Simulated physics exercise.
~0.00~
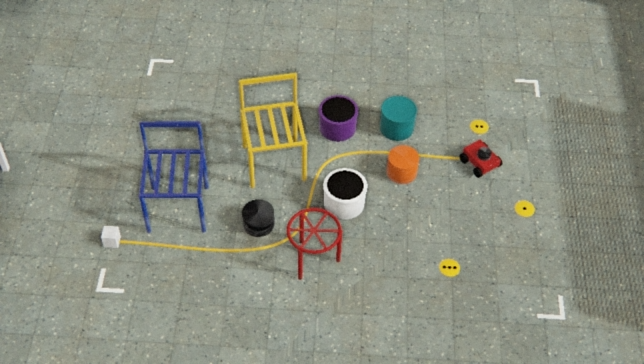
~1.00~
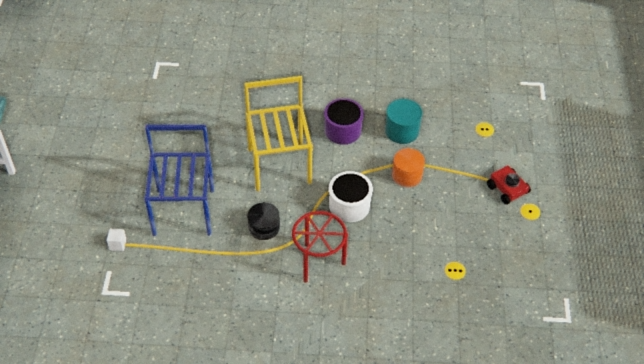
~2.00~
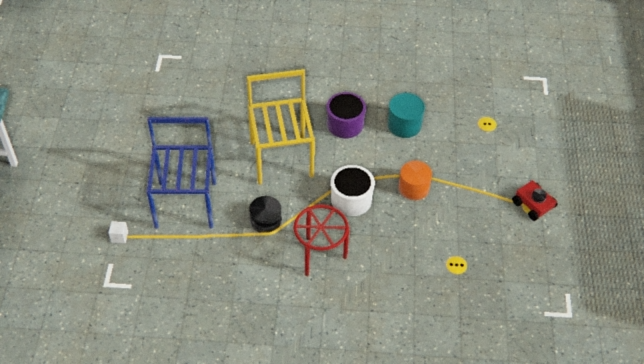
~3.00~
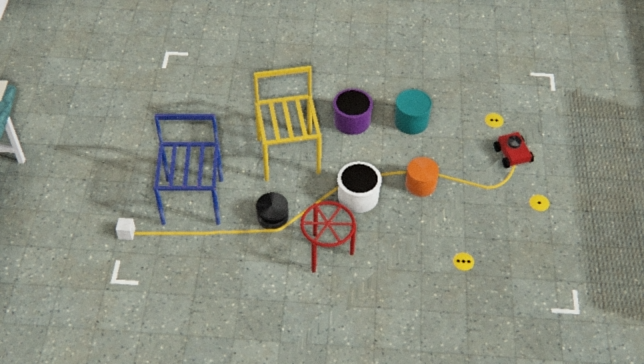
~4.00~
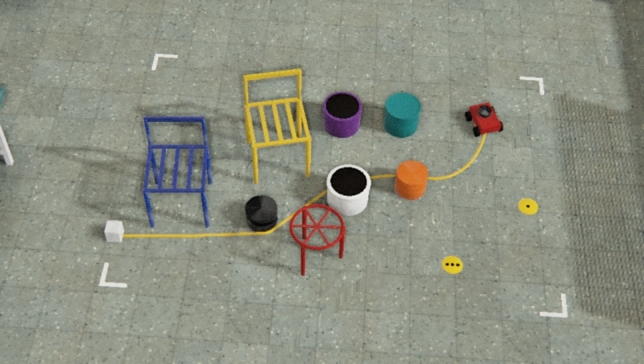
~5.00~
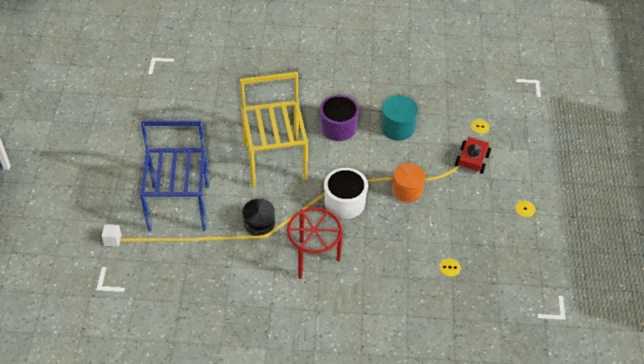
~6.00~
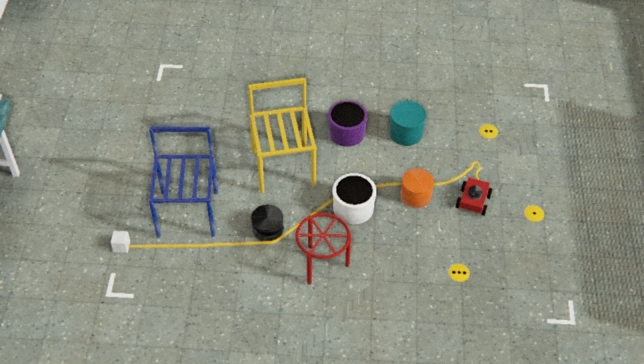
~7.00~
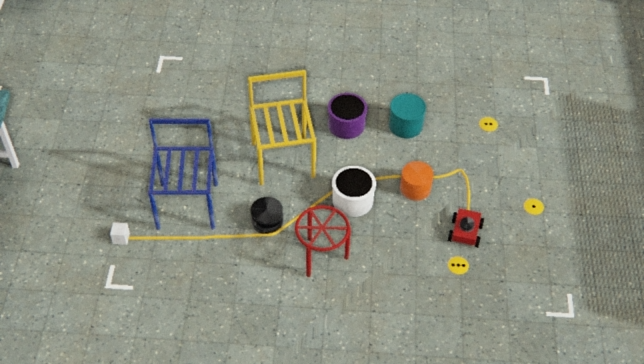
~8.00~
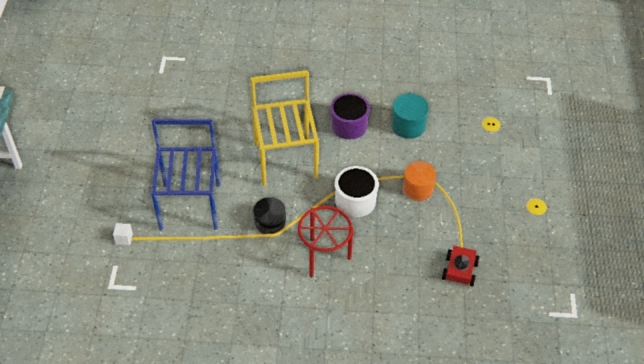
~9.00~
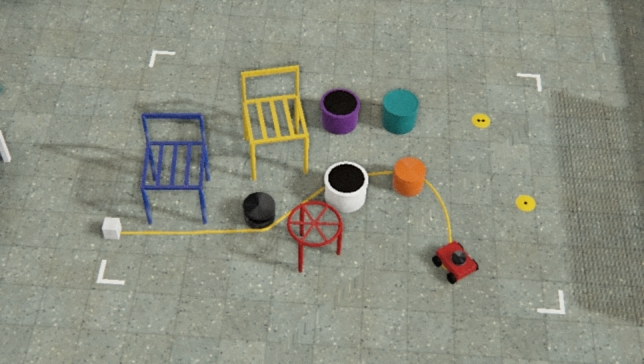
Yellow chair, blue chair, red stool and pots standing still as a red cart trails a yellow cord between marks, nudging an orange tub.
